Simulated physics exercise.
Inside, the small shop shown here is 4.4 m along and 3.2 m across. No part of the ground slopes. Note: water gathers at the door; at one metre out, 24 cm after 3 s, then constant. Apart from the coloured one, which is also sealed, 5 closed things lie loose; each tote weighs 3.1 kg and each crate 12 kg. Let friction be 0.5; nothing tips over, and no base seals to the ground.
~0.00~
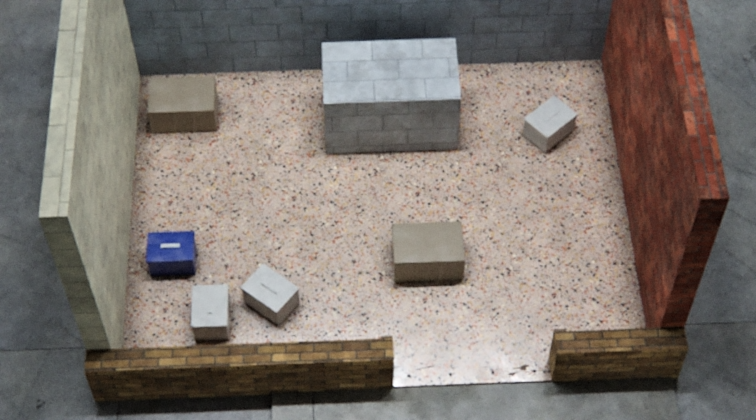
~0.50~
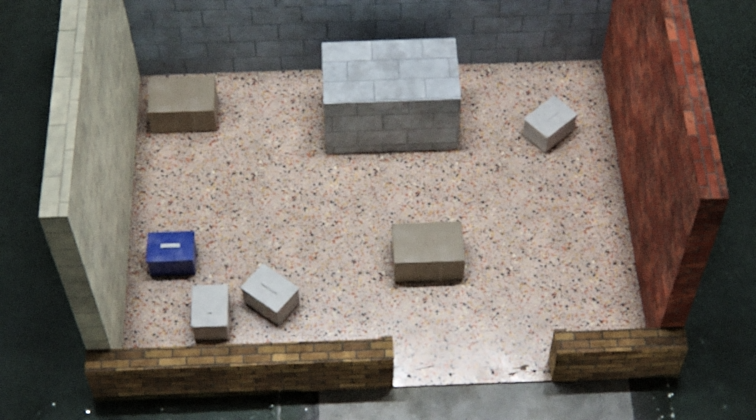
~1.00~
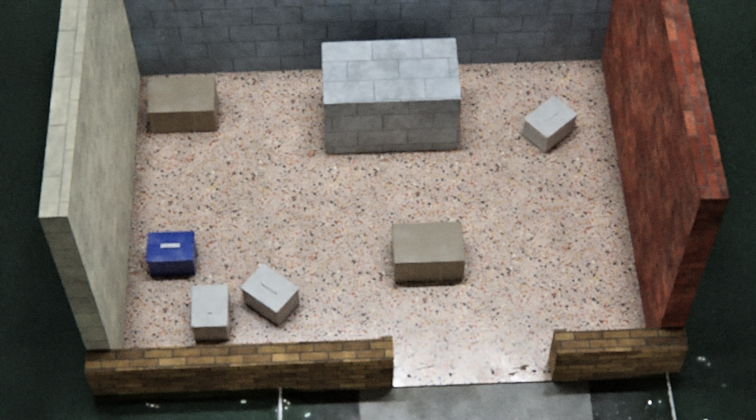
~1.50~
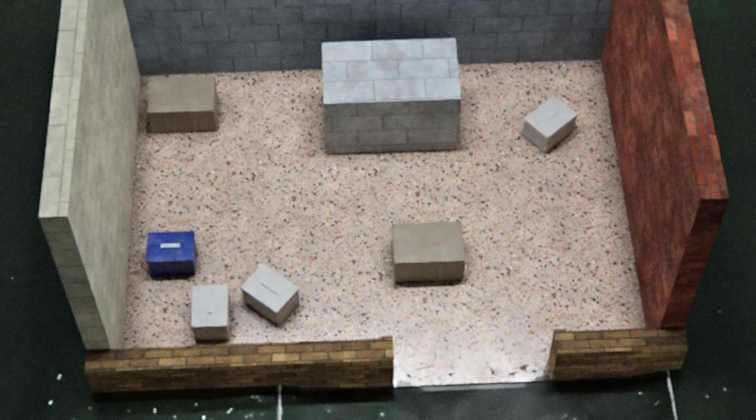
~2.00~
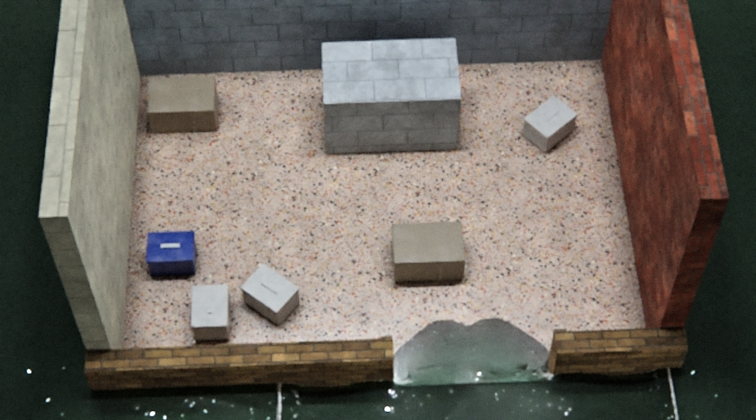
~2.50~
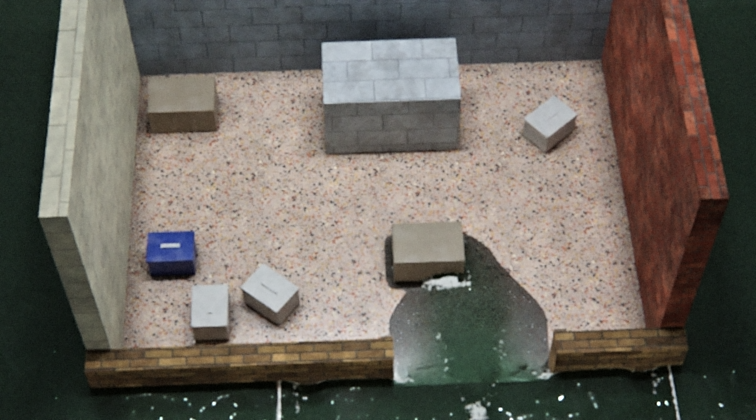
Dark water pours through the front doorway and spreads around a box while the boxes stay still.
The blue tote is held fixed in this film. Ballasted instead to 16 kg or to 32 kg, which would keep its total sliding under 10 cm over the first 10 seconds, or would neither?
Only 32 kg would.
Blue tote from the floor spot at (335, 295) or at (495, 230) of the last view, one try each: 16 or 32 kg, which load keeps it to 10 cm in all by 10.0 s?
Trial 1 - the lower mass works; trial 2 - only the upper mass works.
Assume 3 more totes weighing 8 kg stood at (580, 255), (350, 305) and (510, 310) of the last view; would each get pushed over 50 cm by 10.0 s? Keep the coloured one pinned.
Result, in order - exceeds it; falls shy; exceeds it.
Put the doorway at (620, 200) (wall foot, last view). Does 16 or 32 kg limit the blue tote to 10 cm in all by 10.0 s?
Note: Only the heavier mass keeps it.
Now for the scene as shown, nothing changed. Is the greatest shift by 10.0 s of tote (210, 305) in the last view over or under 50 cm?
That one is below half a metre, as it turns out.
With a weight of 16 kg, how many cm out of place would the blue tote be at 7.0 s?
Displacement near 0 cm.
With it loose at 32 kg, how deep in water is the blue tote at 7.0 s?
About 4 cm.
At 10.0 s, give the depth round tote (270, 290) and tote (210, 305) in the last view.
About 5 and 8 cm.
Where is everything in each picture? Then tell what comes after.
The first picture shows the blue tote at (170, 246), on the bottom; water covers 0.0 m2; 0 of 6 have shifted.
The second picture shows the blue tote at (170, 246), on the bottom; 0.0 m2 under water; 0 of 6 have shifted.
The third picture shows the blue tote at (170, 246) rests on the ground; 0.0 m2 under water; 0 of 6 have shifted.
The fourth picture shows the blue tote at (170, 246), on the bottom; 0.0 m2 under water; 0 of 6 have shifted.
The fifth picture shows the blue tote at (170, 246) rests on the ground; 0.4 m2 under water; 0 of 6 have shifted.
The sixth picture shows the blue tote at (170, 246), on the bottom; 1.0 m2 under water; 0 of 6 have shifted.
After 3.5 s the blue tote would be 0 cm from its start with 16 kg and 0 cm from its start with 32 kg; 0 cm of water round it then.
After 4.5 s the blue tote would be 0 cm from its start with 16 kg and 0 cm from its start with 32 kg; 1 cm of water round it then.
After 7.0 s the blue tote would be 0 cm from its start with 16 kg and 0 cm from its start with 32 kg; 4 cm of water round it then.
After 10.0 s the blue tote would be 38 cm from its start with 16 kg and 0 cm from its start with 32 kg; 9 cm of water round it then.
